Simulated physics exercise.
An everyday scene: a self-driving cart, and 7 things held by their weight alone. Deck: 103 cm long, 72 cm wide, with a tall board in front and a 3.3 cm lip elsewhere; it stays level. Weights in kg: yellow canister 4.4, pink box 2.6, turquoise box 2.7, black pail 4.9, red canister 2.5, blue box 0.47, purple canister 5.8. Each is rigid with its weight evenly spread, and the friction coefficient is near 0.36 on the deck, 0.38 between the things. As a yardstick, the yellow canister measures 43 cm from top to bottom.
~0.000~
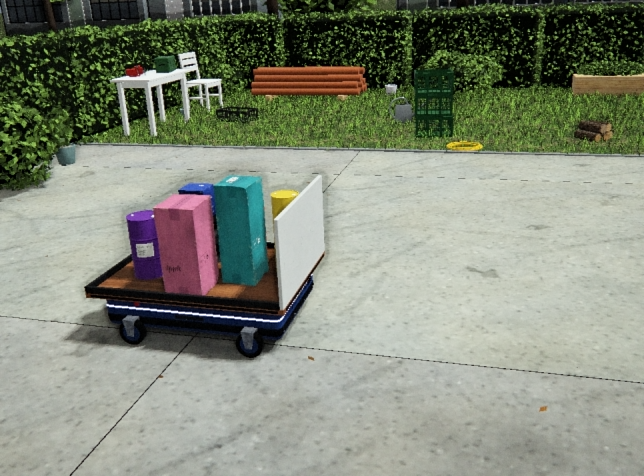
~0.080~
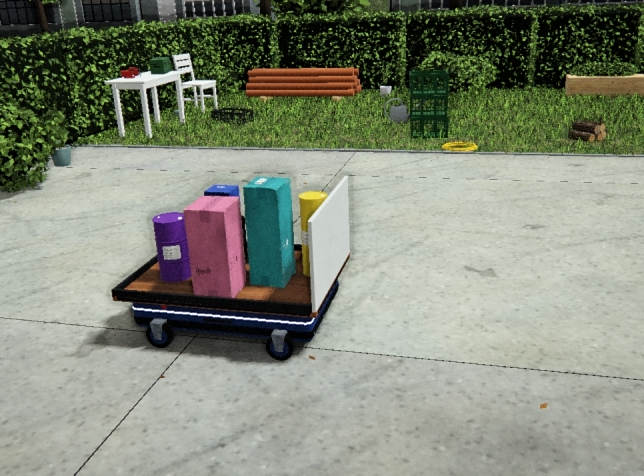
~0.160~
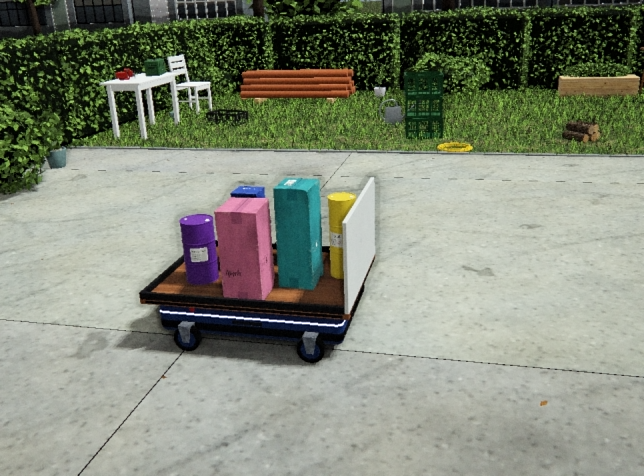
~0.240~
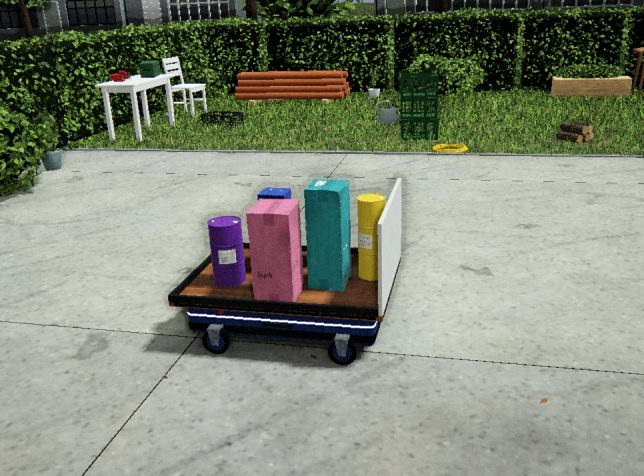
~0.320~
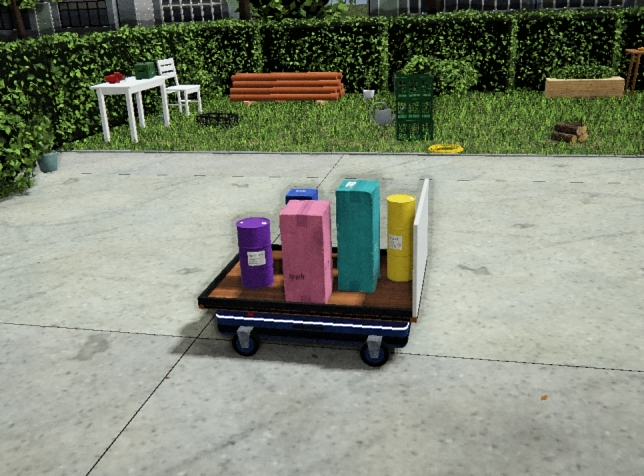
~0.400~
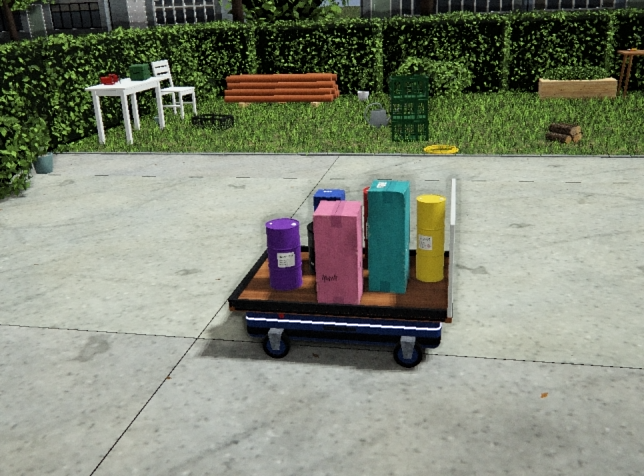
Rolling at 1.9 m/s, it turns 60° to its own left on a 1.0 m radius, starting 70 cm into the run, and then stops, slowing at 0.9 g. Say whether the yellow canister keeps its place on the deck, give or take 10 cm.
The yellow canister leaves its spot.
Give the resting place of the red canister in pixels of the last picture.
Around (519, 183).
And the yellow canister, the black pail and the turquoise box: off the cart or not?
The yellow canister ends off the cart; the black pail ends on the deck; the turquoise box finishes off the cart.
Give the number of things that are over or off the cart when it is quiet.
That comes to 4.
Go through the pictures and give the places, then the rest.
In the first frame, 0 cm covered; pink box (188, 246).
In the second frame, 15 cm covered.
In the third frame, 30 cm covered; purple canister (200, 249).
In the fourth frame, 46 cm covered; pink box (277, 251); turquoise box (329, 235).
In the fifth frame, 61 cm covered.
In the sixth frame, 76 cm covered; yellow canister (430, 238).
Around 0.90 s, 171 cm covered, turned 49°; yellow canister now off the cart; turquoise box at 24° to upright; pink box at 33° to upright.
Around 1.40 s, 225 cm covered, turned 60°, stopped; pink box and turquoise box now off the cart; red canister at 24° to upright; blue box shifted 25 cm.
Finally (2.4 s), off the cart, yellow canister, pink box and turquoise box; on their side or leaning hard on the deck, red canister; not toppled but over 10 cm from the start, black pail, blue box and purple canister.
